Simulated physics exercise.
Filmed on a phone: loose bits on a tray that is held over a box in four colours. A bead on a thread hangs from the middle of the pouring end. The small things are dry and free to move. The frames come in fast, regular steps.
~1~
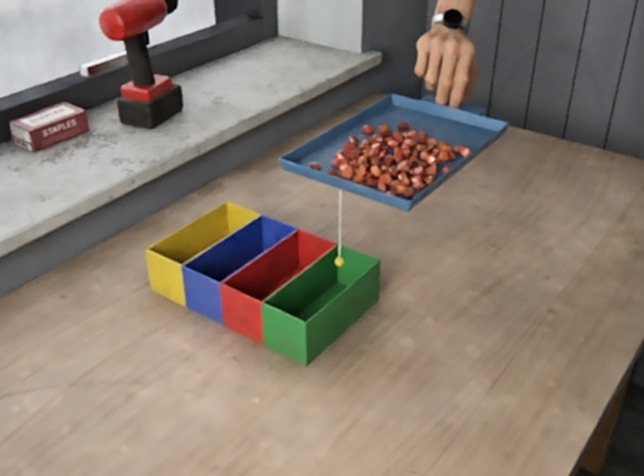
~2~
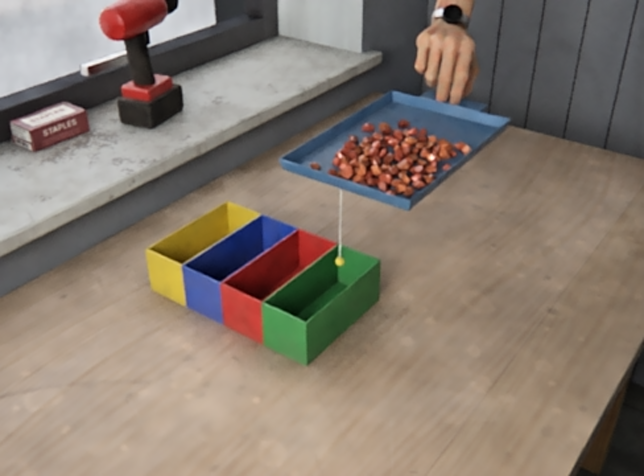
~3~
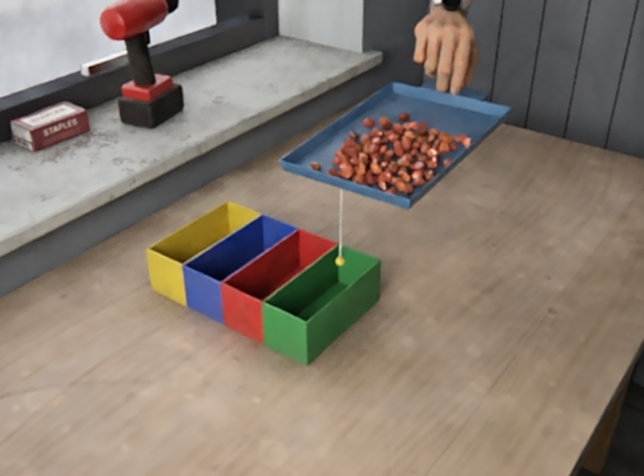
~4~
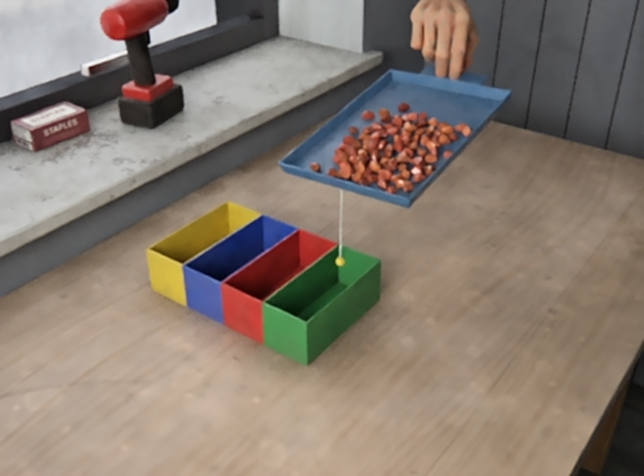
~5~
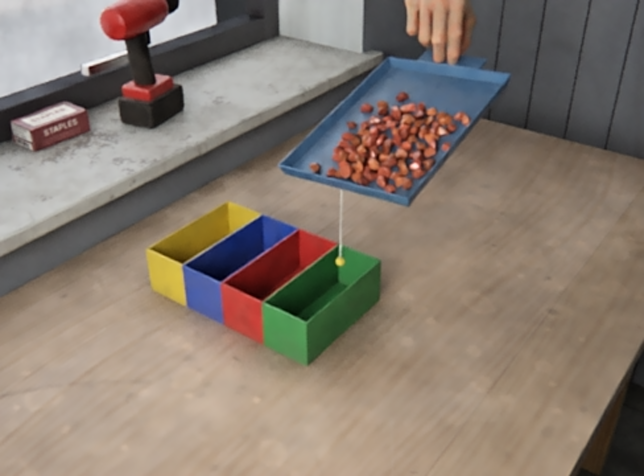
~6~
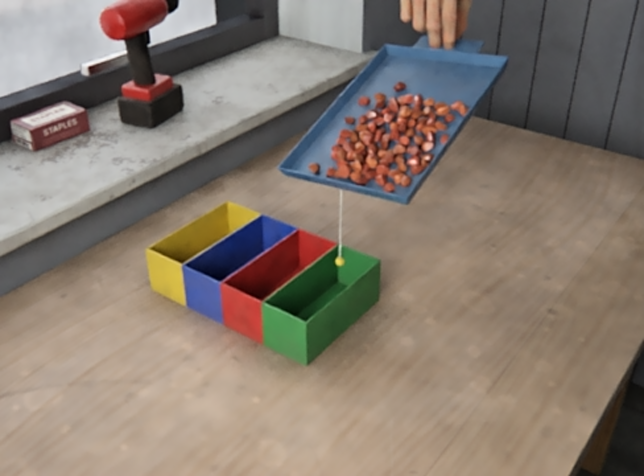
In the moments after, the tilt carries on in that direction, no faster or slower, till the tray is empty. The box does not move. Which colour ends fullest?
The red cell gets the most.
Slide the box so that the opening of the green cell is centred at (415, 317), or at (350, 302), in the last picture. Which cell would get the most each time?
One: The yellow cell. Two: That blue cell.
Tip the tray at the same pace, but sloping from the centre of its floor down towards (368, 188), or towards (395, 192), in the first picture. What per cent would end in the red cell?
Near 10 % and 0 %.
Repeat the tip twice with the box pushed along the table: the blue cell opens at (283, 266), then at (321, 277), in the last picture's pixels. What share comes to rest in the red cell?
Roughly 30 per cent, and 10 per cent.
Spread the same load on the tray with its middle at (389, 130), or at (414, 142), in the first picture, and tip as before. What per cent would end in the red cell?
Roughly 60 per cent, and 50 per cent.
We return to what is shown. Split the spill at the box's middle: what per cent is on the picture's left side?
Some 20 per cent.
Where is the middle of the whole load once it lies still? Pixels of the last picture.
Roughly at (281, 314).
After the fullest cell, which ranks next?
The runner-up: Green.
Soon, tray tipped steeply; most on the tray; a stray few in the blue cell; a stray few in the red cell; a small part falling or outside the box.
A while on, tray tipped past a quarter turn; a small part on the tray; about a third in the red cell; about a quarter in the green cell; a small part in the blue cell; about a third falling or outside the box.
Towards the end, tray tipped past a quarter turn; about half in the red cell; about a third in the green cell; a small part in the blue cell; a small part falling or outside the box.
Finally, tray tipped past a quarter turn; about half in the red cell; about a third in the green cell; a small part in the blue cell; none in the yellow cell; a small part outside the box.
